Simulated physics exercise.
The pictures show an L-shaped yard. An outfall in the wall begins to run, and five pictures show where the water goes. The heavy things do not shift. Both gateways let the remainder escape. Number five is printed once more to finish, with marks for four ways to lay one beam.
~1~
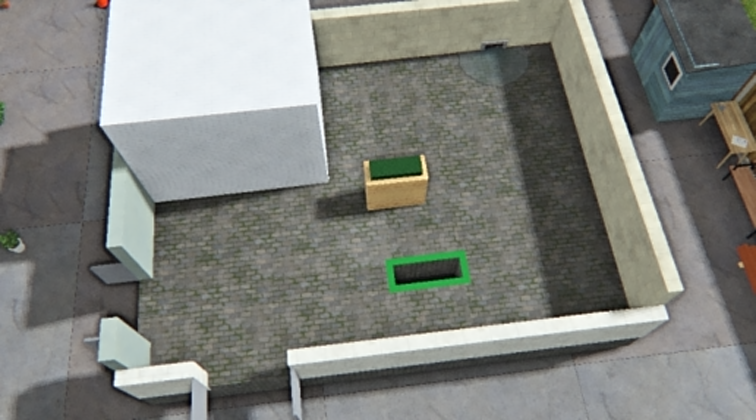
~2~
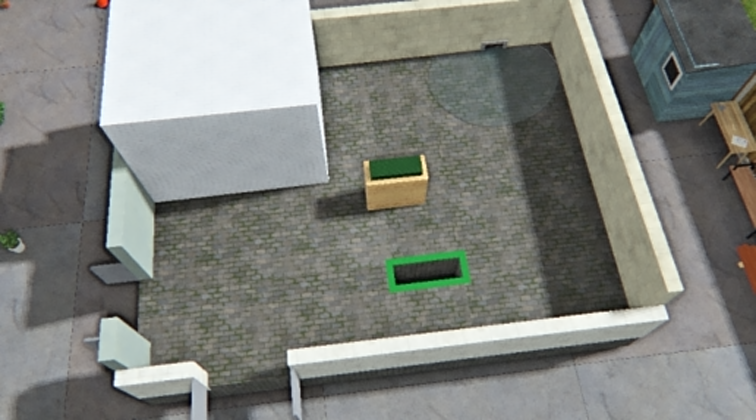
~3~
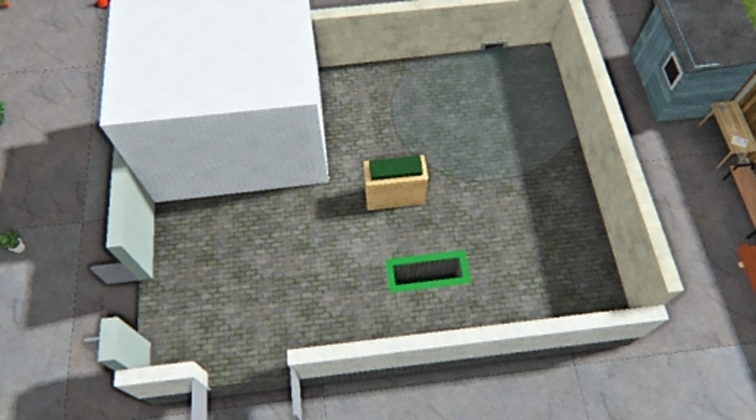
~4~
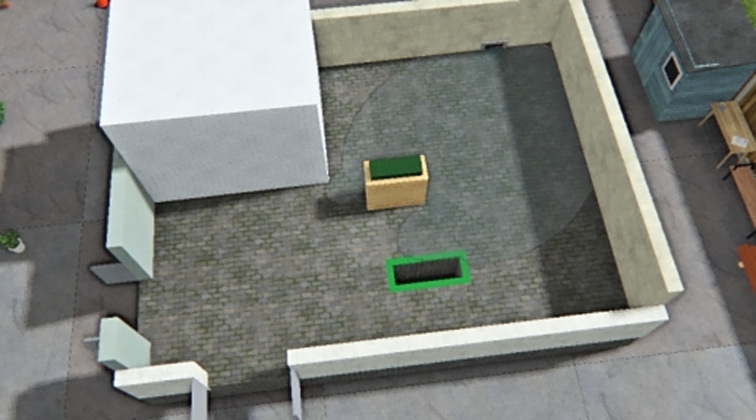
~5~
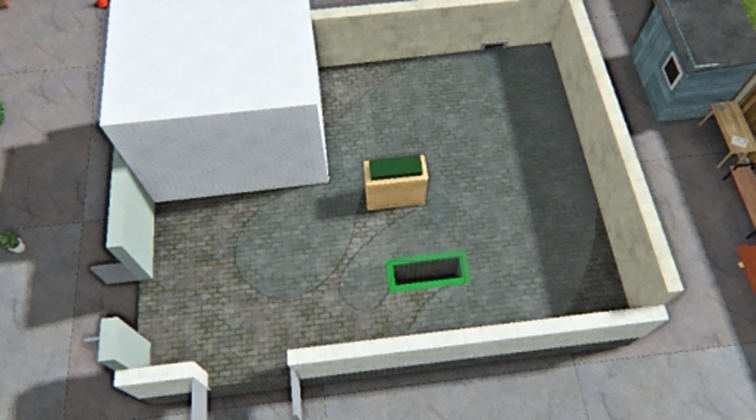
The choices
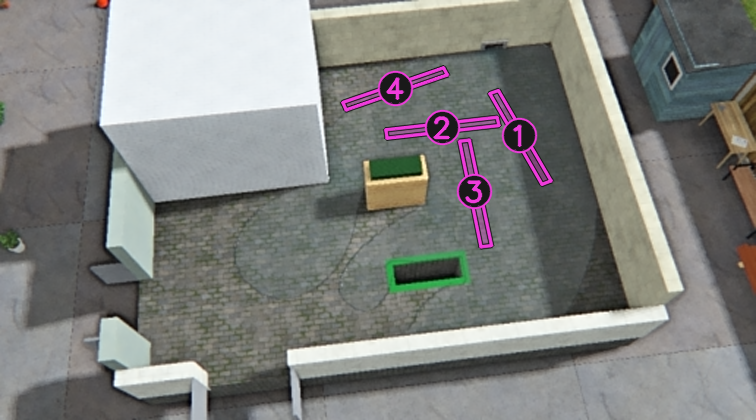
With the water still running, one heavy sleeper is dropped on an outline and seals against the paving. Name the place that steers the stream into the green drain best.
Best: 4.
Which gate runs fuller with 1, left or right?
The right one.
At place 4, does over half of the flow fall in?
No.
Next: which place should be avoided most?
3 it is.
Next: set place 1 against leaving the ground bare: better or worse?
Place 1 is worse.
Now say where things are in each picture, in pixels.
In the first frame, outfall at (494, 45); green drain at (428, 271); open gate at (151, 310); open gate at (251, 368); front seen at (468, 74), 3 % of the ground wet; green drain still dry.
In the second frame, front seen at (472, 120), 10 % of the ground wet; green drain still dry.
In the third frame, front seen at (459, 174), 23 % of the ground wet; green drain still dry.
In the fourth frame, front seen at (429, 256), 41 % of the ground wet; green drain still dry.
In the fifth frame, front seen at (265, 288), 59 % of the ground wet; green drain taking water.
On the marked copy, 1 from (494, 92) to (546, 182); 2 from (386, 133) to (498, 121); 3 from (486, 246) to (464, 140); 4 from (344, 106) to (445, 71).
If 1 is chosen, about 18 % of the stream goes into the green drain, about 82 % out by the gates.
If 2 is chosen, about 19 % of the stream goes into the green drain, about 81 % out by the gates.
If 3 is chosen, about 10 % of the stream goes into the green drain, about 90 % out by the gates.
If 4 is chosen, about 37 % of the stream goes into the green drain, about 63 % out by the gates.
